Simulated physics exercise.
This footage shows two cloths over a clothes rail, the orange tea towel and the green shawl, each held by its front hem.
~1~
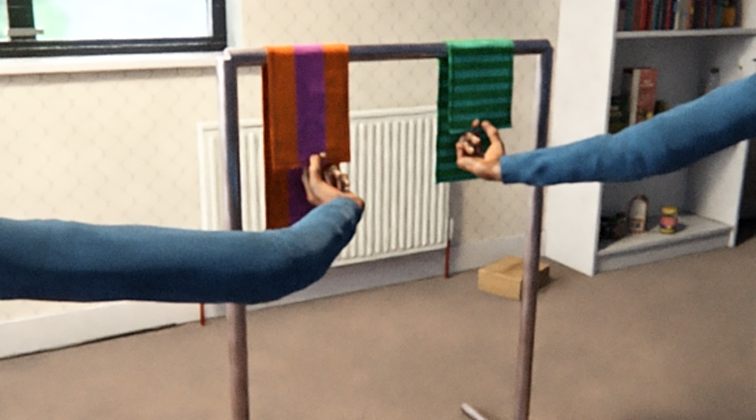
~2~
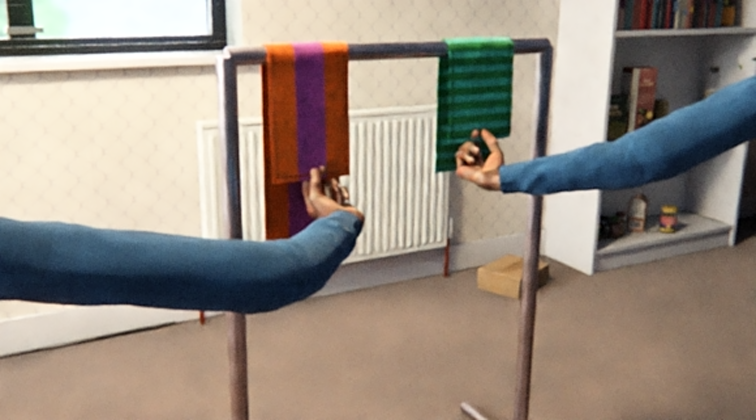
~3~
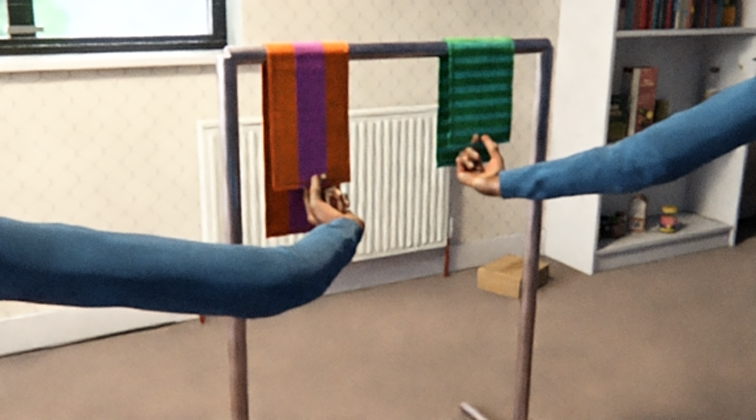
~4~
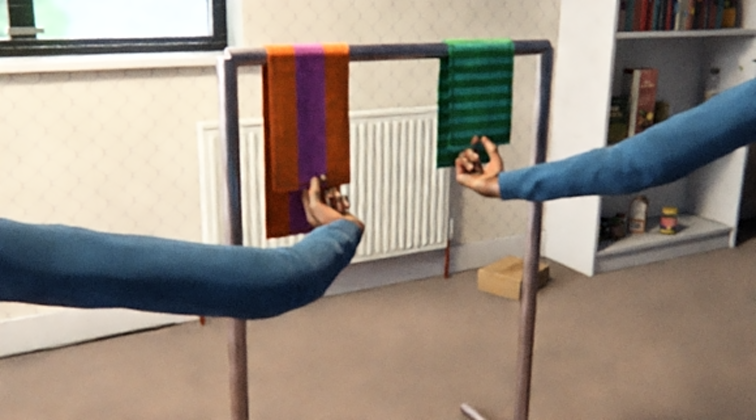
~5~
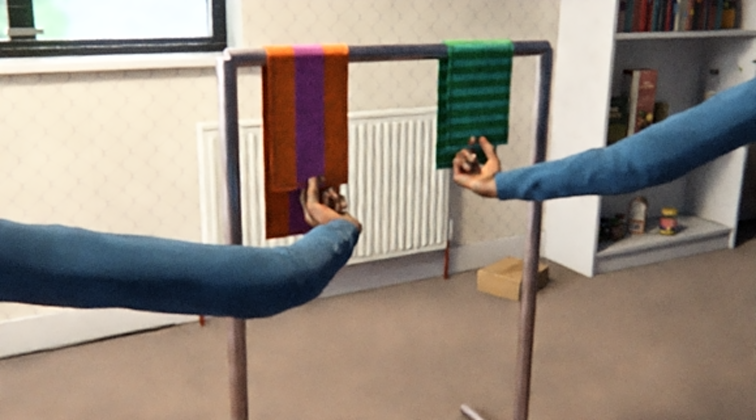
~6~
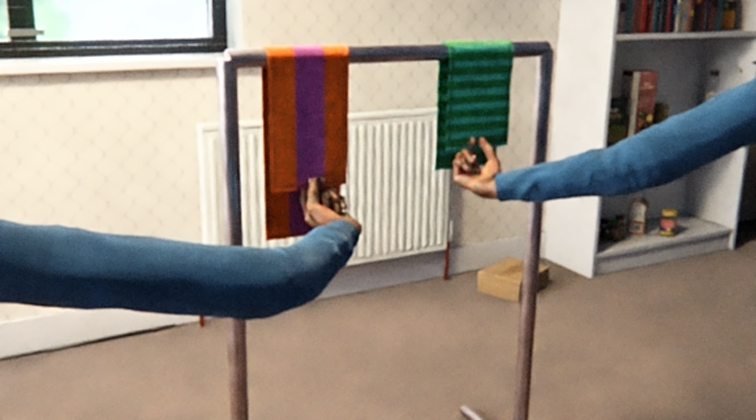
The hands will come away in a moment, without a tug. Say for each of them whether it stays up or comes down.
Result: Orange tea towel: Still on; green shawl: Still on.
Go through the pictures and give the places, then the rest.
In the first picture, tea towel front hem (332, 158), back hem (322, 247); shawl front hem (465, 126), back hem (451, 177).
In the second picture, tea towel front hem (332, 171); shawl front hem (465, 136).
In the third picture, tea towel front hem (332, 178); shawl front hem (465, 141).
In the fourth picture, tea towel front hem (332, 180); shawl front hem (465, 143).
In the fifth picture, tea towel front hem (330, 180); shawl front hem (462, 143).
In the sixth picture, tea towel front hem (330, 180), back hem (322, 228), front over half the back; shawl front hem (462, 144), back hem (451, 163), front almost as long as the back.
Then, 0.82 s after the last picture, tea towel still hanging; shawl still hanging.
At rest, tea towel still hanging; shawl still hanging. The orange tea towel hangs there and the green shawl keeps its place.
